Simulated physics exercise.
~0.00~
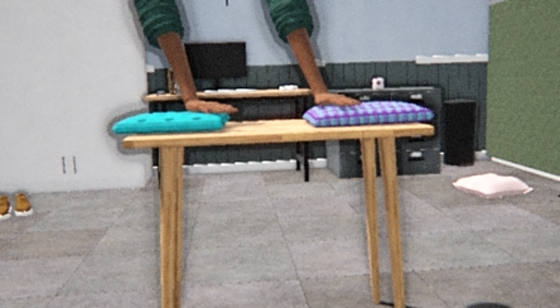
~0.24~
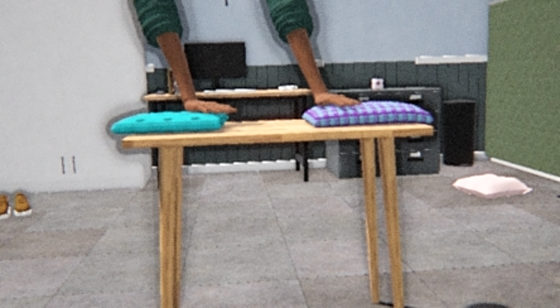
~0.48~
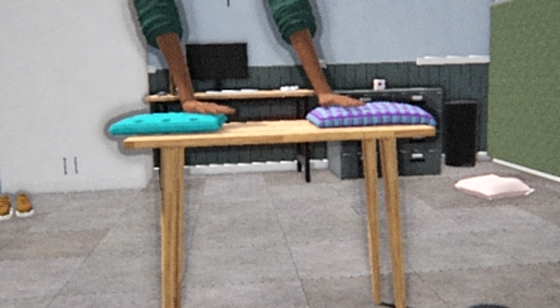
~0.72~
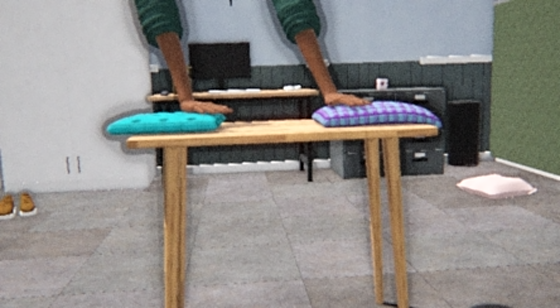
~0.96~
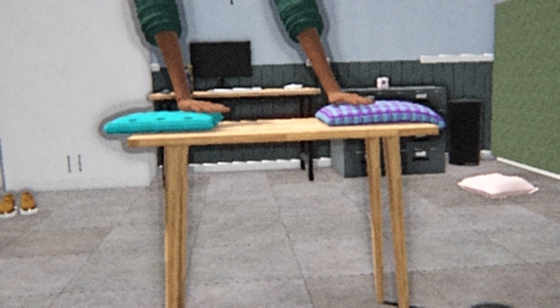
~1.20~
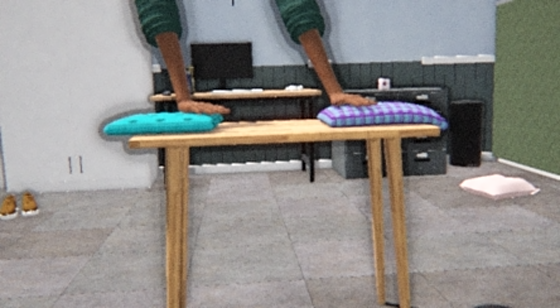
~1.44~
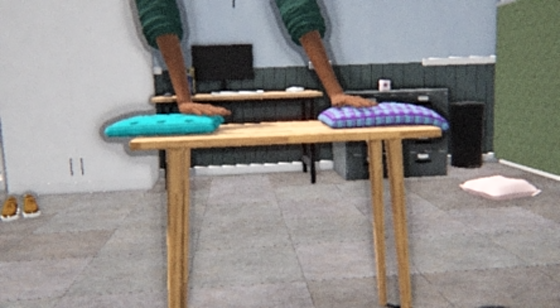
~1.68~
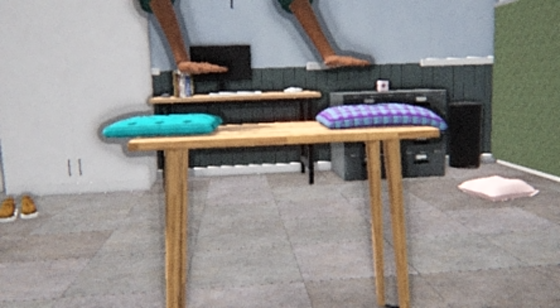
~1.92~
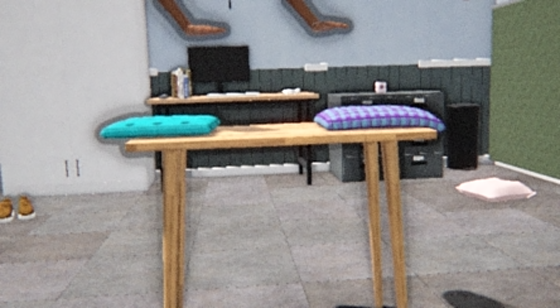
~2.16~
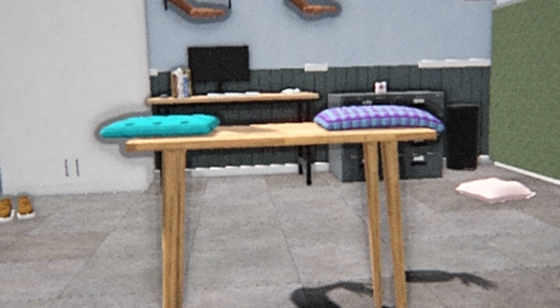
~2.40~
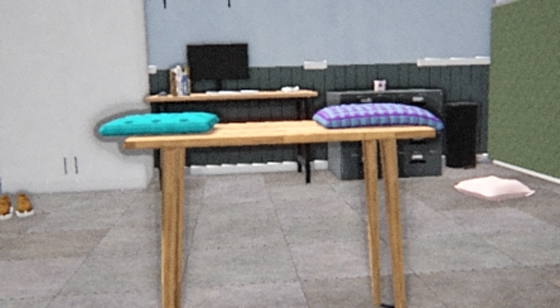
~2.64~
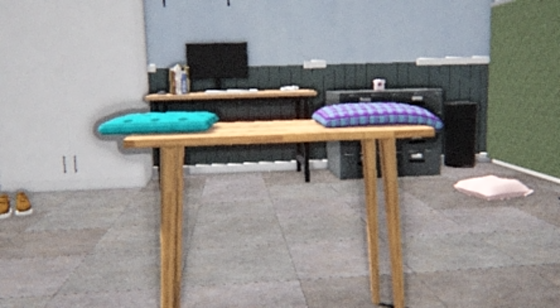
In this clip, two hands rest on a turquoise seat pad and a purple folded blanket at opposite ends of a wooden table, easing them very slightly apart. The hands then lift away out of view, and both items stay on the tabletop.
